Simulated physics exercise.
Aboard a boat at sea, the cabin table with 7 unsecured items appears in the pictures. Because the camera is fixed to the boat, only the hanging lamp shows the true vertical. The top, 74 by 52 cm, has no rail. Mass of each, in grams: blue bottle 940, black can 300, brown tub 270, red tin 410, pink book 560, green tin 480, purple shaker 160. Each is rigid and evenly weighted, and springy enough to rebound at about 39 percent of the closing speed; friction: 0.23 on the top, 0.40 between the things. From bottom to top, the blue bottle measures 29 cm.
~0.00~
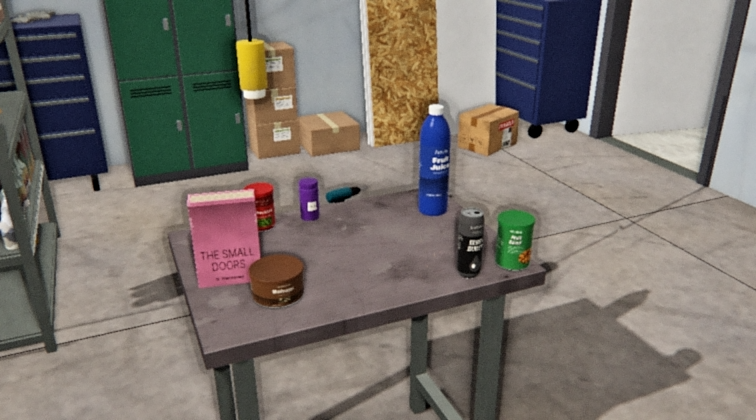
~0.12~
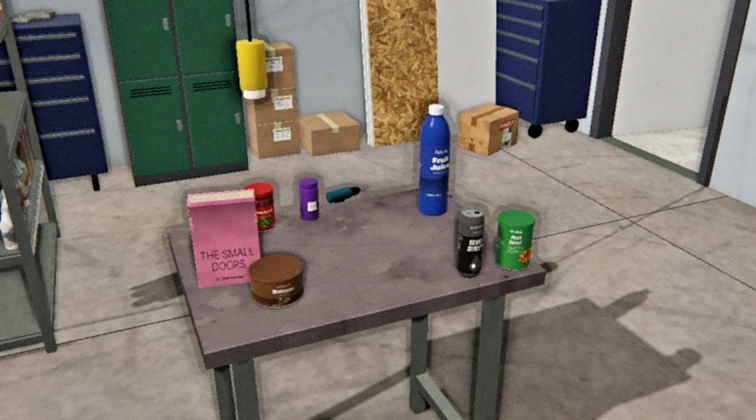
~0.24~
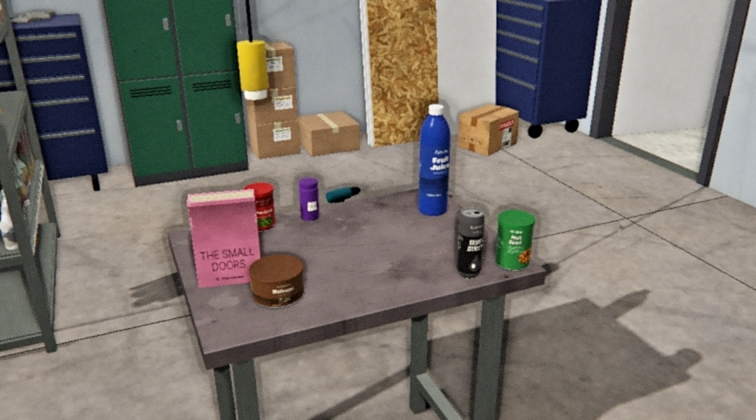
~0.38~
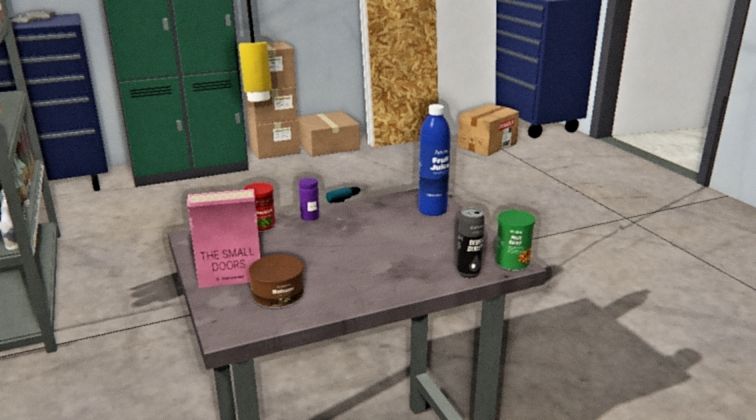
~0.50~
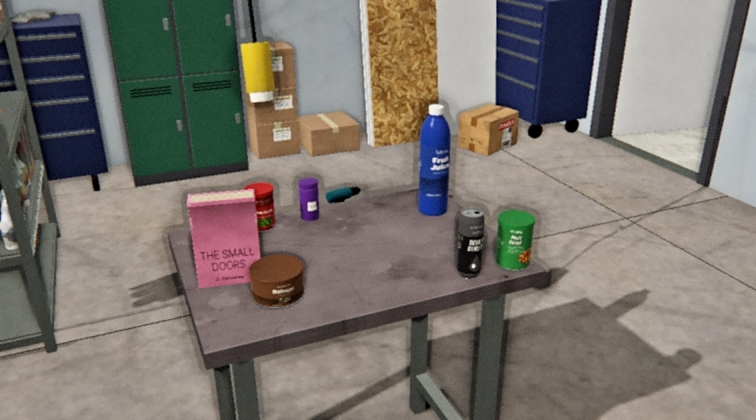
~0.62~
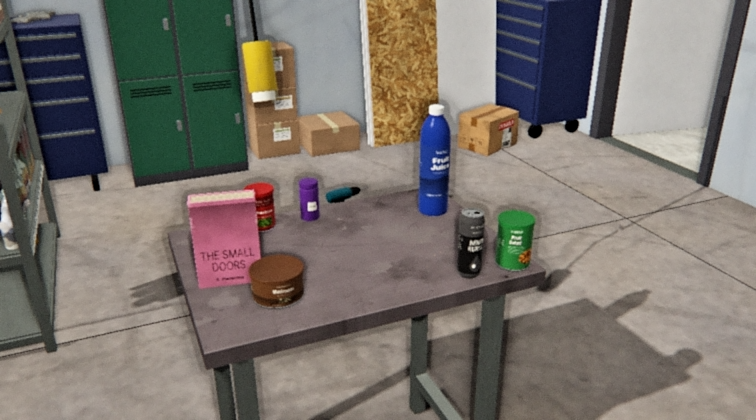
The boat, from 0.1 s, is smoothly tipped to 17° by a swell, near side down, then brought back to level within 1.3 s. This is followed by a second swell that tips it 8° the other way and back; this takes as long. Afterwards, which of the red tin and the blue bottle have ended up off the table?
Red tin - on the table, blue bottle - on the table.
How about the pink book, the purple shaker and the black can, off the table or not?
At the end the pink book remains on its base, the purple shaker remains on its base and the black can leaves its base.
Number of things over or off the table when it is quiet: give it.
That makes 3.
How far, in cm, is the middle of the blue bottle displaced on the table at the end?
Net shift near 7 cm.
After 1.02 s, boat heeled 11°, near side down; black can now off the table; blue bottle slid 5 cm near (445, 167); red tin slid 5 cm near (266, 216).
After 1.32 s, boat level; green tin now off the table; blue bottle slid 8 cm near (449, 170); red tin slid 7 cm near (268, 219).
After 1.52 s, boat level; blue bottle slid 8 cm near (449, 170); red tin slid 7 cm near (268, 219); pink book on its side.
After 1.92 s, boat heeled 8°, far side down; blue bottle slid 7 cm near (448, 170); red tin slid 7 cm near (268, 219); pink book on its side.
At rest (3.5 s), off the table, black can and green tin; tipped over on the table, pink book; not toppled but over 5 cm from the start, blue bottle, brown tub, red tin and purple shaker. In the last view, red tin near (268, 219), blue bottle near (448, 170).
